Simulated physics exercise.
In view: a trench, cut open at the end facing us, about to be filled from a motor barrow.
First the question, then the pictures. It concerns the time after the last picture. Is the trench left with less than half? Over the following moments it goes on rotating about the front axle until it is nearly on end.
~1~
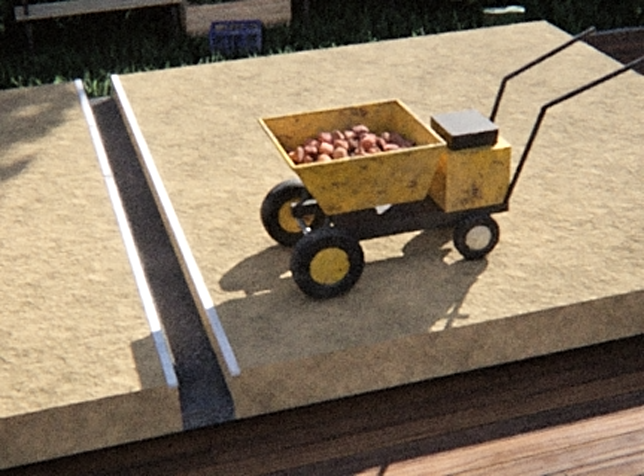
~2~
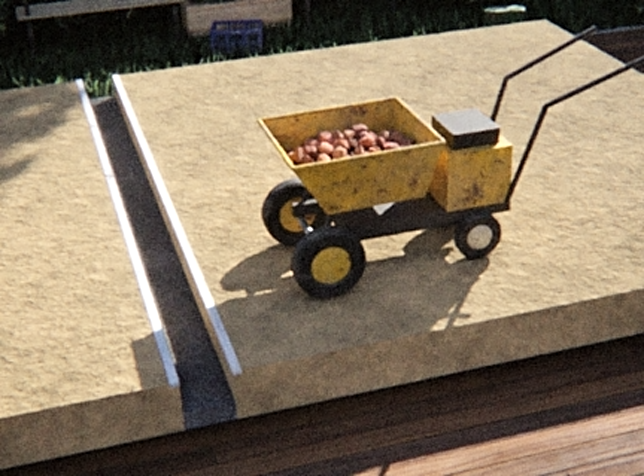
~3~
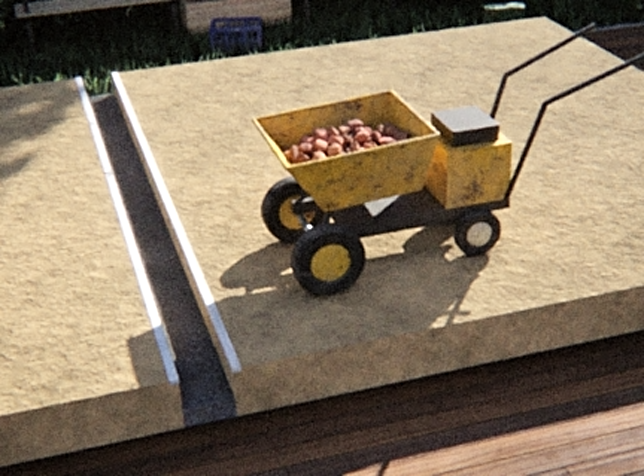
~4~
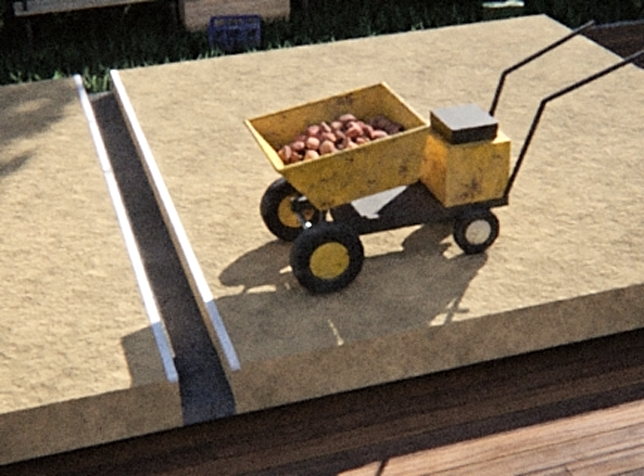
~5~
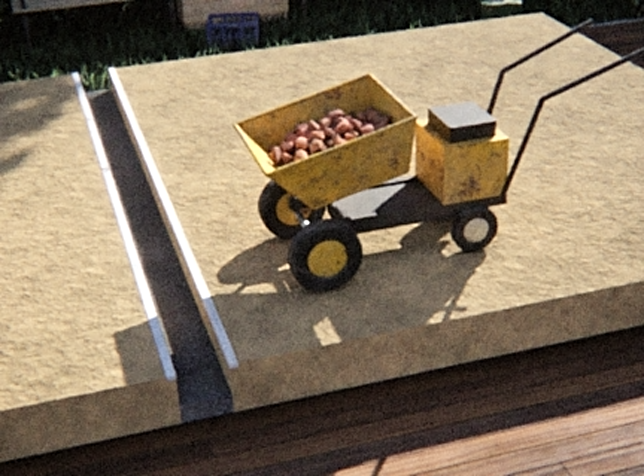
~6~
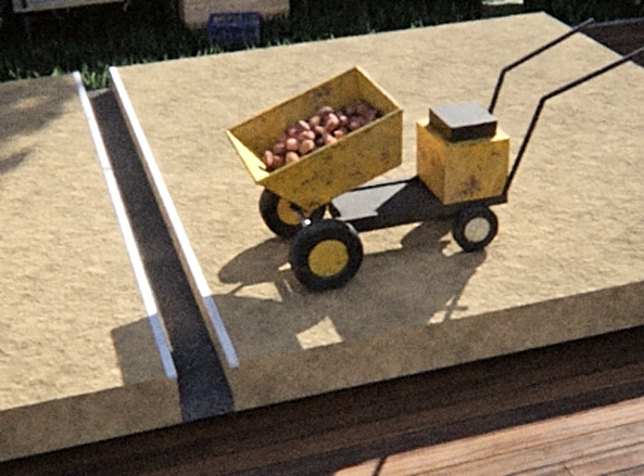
Above half.
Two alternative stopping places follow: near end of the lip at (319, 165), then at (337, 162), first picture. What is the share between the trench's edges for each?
Estimates: 60 %, 40 %.
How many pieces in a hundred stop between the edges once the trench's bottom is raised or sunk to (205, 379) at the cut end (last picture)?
I'd say roughly 60 in a hundred.
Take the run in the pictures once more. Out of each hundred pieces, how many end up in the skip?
Close to 5 per cent, give or take.
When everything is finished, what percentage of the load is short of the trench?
Estimate: Around 5 per cent.
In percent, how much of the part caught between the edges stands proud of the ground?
My best guess is some 25 per cent.
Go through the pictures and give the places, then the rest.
In the first frame, lip of the skip near (293, 169), level; top of the load near (340, 147), lumps of rubble; first edge of the trench near (223, 340); far edge near (163, 352), the trench under half as wide as the skip, and about half as deep as wide.
In the second frame, lip of the skip near (293, 169), level; top of the load near (360, 153).
In the third frame, lip of the skip near (287, 169), tipped barely; top of the load near (361, 138).
In the fourth frame, lip of the skip near (278, 171), tipped a little; top of the load near (365, 144).
In the fifth frame, lip of the skip near (267, 175), tipped a little; top of the load near (355, 139).
In the sixth frame, lip of the skip near (257, 183), tipped clearly; top of the load near (361, 128); first edge of the trench near (222, 332); far edge near (162, 344).
Shortly afterwards, skip tipped steeply; the whole lot in the skip.
Next, skip tipped right over; all but a few in the skip; only a few short of the trench; a little in or heaped over the trench.
Some moments later, skip tipped right over; near a third in the skip; only a few short of the trench; near two thirds in or heaped over the trench; only a few beyond it.
In the end, skip tipped right over; only a few in the skip; a little short of the trench; the bulk in or heaped over the trench; only a few beyond it.
